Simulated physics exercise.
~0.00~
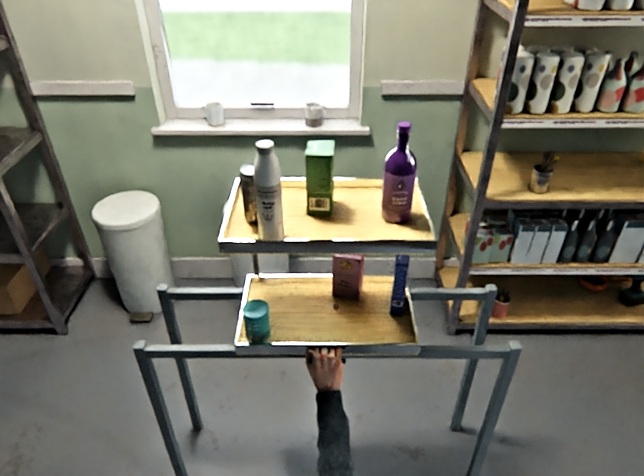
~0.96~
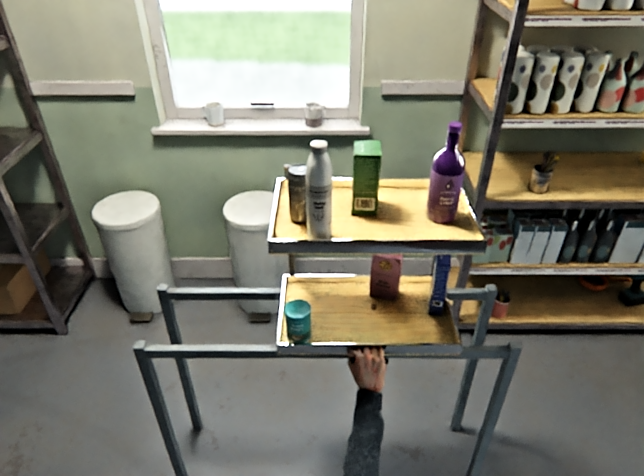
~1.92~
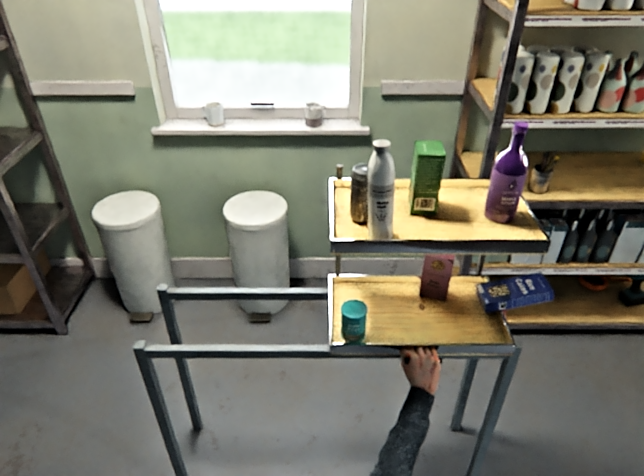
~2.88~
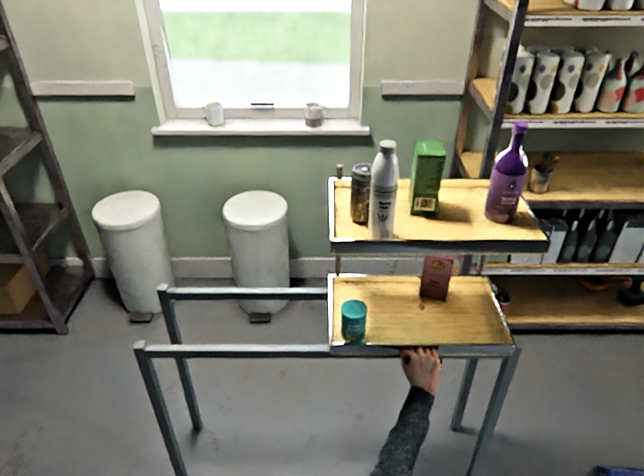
A hand in a dark sleeve grips the front of a two-level wooden tray on grey metal rails, seen from slightly above in a storeroom with a window, white bins and shelves. The upper level holds a grey can, a white bottle, a green carton and a purple bottle; the lower holds a turquoise tin, a pink carton and a blue packet. The hand pushes the tray to the right until it stops at the rail's end. The blue packet tips over the right edge and falls towards the floor at lower right. The others remain standing aboard.
